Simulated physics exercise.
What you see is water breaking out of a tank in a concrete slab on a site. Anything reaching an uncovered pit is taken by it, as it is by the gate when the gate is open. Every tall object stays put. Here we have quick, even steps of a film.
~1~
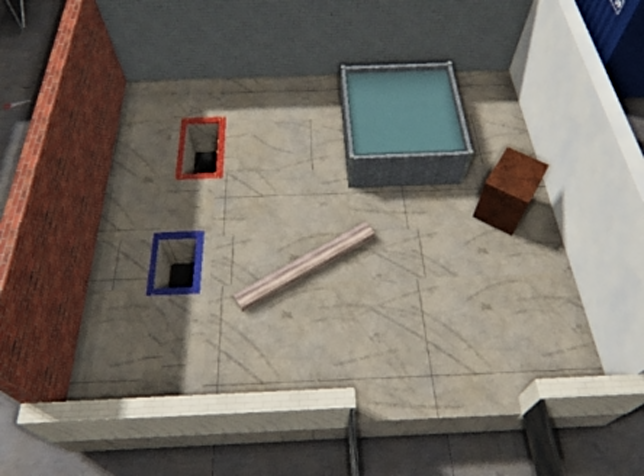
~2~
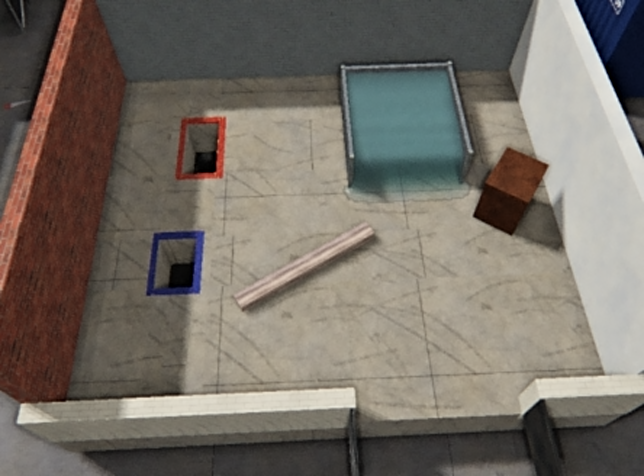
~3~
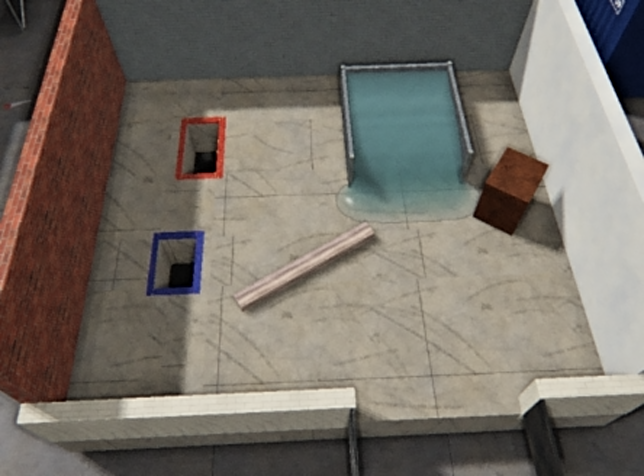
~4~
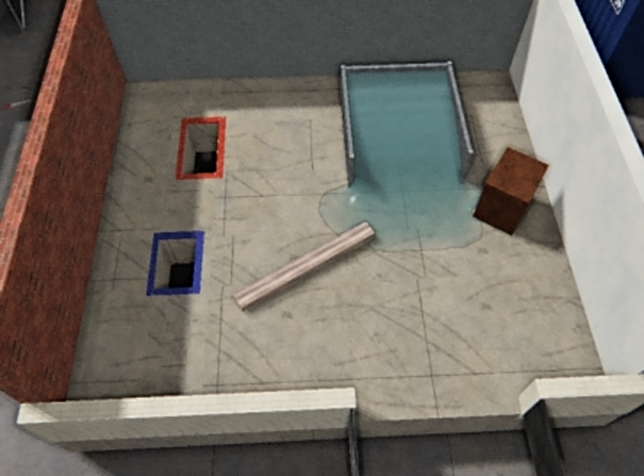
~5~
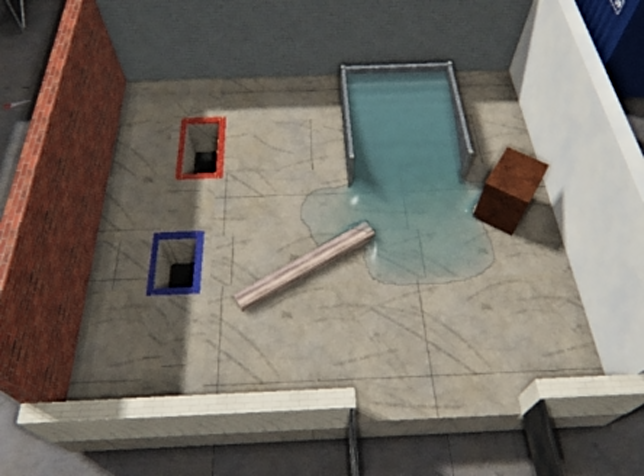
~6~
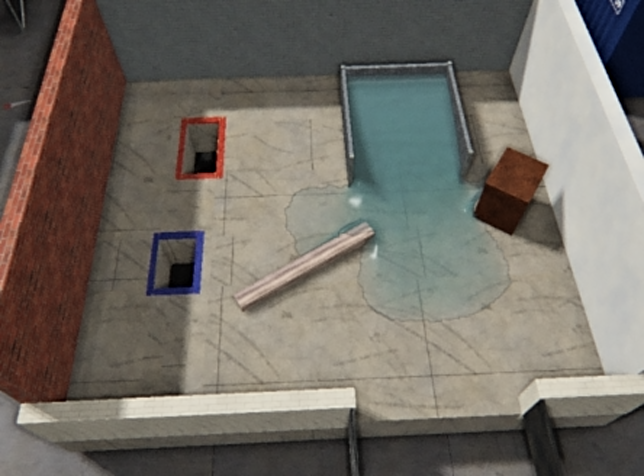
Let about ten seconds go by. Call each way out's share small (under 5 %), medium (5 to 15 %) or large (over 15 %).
Small, medium or large: The gate gets a large share; the blue pit gets a medium share; the red pit gets a small share.
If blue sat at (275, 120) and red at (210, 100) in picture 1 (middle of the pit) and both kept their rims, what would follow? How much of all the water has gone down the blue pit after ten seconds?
Blue: 0 %.
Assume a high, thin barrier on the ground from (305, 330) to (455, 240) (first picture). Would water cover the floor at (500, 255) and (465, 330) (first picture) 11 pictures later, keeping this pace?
First spot swamped; second spot swamped.
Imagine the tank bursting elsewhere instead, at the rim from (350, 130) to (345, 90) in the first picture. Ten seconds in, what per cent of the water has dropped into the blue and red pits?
For blue it's about 15 per cent, and for red about 35 per cent.
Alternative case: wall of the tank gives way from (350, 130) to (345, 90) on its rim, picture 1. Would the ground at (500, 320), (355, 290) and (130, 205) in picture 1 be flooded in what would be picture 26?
Well, the first is missed by the spill, the next missed by the spill, the last hit by the spill.
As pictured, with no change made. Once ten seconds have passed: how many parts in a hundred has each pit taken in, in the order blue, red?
That's 8 per cent for the first and 0 per cent for the second.
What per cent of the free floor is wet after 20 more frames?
Some 55 per cent.
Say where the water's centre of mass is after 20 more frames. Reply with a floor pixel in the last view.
The balance point is around (412, 247).
A moment on, water covers 30 % of the floor; the gate 2 %, the blue pit 0 %, the red pit 0 %.
Next, water covers 45 % of the floor; the gate 13 %, the blue pit 1 %, the red pit 0 %.
Then, water covers 55 % of the floor; the gate 29 %, the blue pit 3 %, the red pit 0 %.
Later, water covers 65 % of the floor; the gate 42 %, the blue pit 5 %, the red pit 0 %.
In the end, water covers 70 % of the floor; the gate 50 %, the blue pit 8 %, the red pit 1 %.
